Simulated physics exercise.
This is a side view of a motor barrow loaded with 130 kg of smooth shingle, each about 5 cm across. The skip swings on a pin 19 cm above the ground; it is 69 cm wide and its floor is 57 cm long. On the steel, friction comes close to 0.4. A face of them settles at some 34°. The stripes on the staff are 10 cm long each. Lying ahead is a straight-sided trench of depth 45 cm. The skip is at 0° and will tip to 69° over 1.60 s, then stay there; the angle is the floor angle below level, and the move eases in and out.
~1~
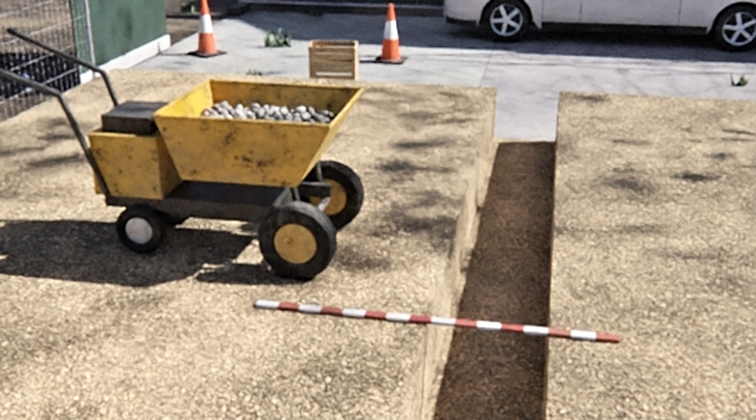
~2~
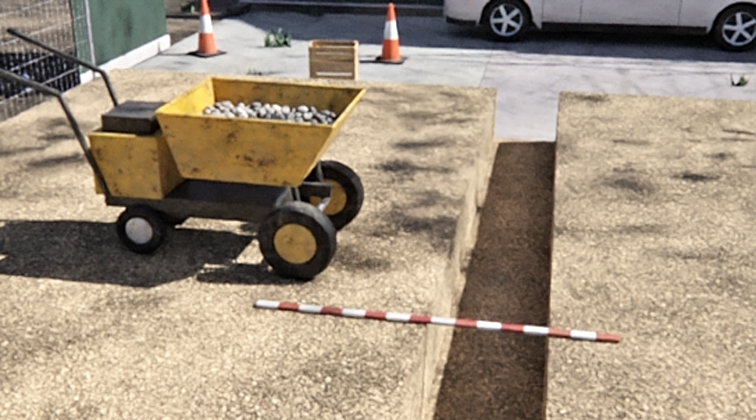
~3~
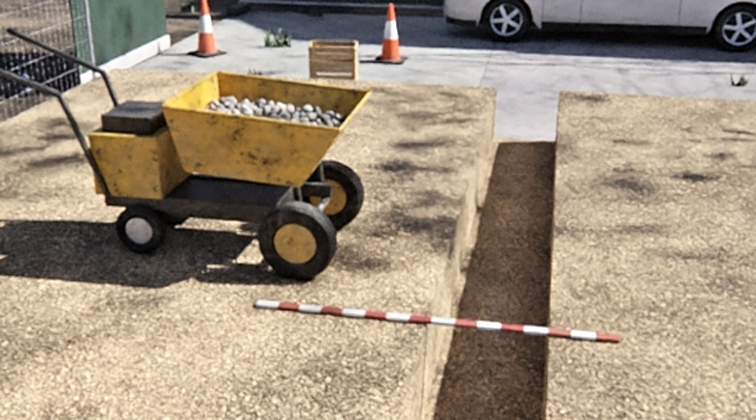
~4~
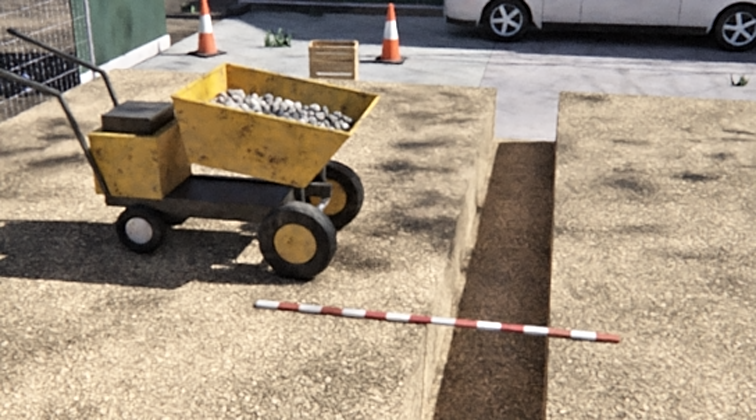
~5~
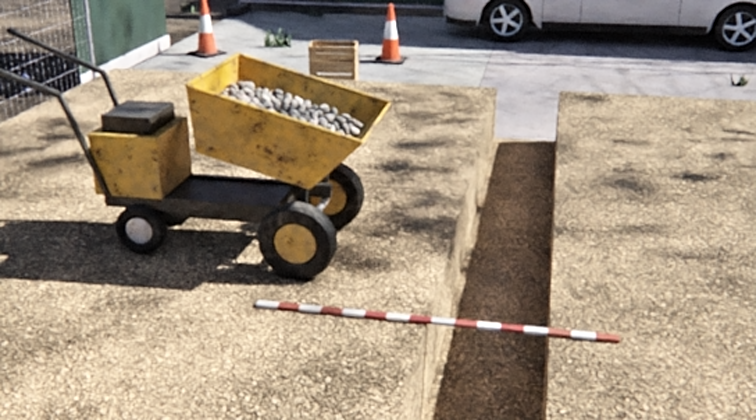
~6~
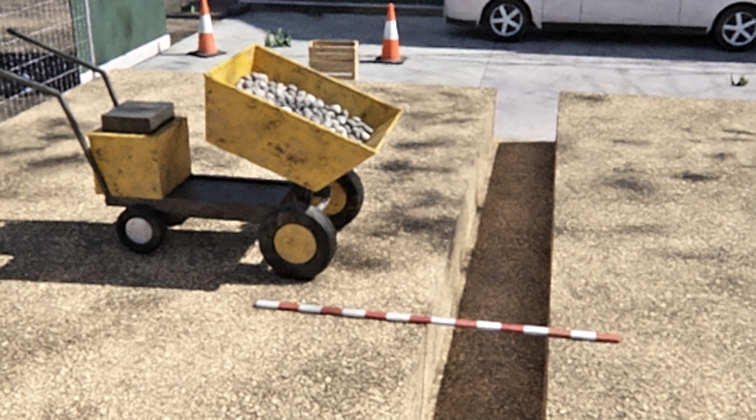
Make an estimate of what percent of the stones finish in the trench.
About 99 percent.
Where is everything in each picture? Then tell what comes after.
Lip at (330, 127), floor tilted 0°, highest stones at (253, 117), in the first frame.
Lip at (333, 127), floor tilted 1°, highest stones at (242, 114), in the second frame.
Lip at (340, 130), floor tilted 4°, highest stones at (226, 107), in the third frame.
The skip is at 9°, its lip at (350, 135); the top of the load is at (234, 100), in the fourth frame.
The skip is at 15°, its lip at (362, 143); the top of the load is at (240, 91), in the fifth frame.
Lip at (375, 153), floor tilted 22°, highest stones at (251, 83), in the sixth frame.
Then, 0.6 s after the last picture the floor is at 58°, 100 % in the skip; the foremost stones are at (420, 192).
Then, 1.1 s after the last picture the floor is at 69°, 65 % in the skip, 1 % short of the trench, 34 % in the trench; the foremost stones are at (538, 336).
Then, 1.4 s after the last picture the floor is at 69°, 38 % in the skip, 2 % short of the trench, 60 % in the trench; the foremost stones are at (543, 331).
Then, 3.4 s after the last picture the floor is at 69°, 0 % in the skip, 99 % in the trench; the foremost stones are at (540, 335).
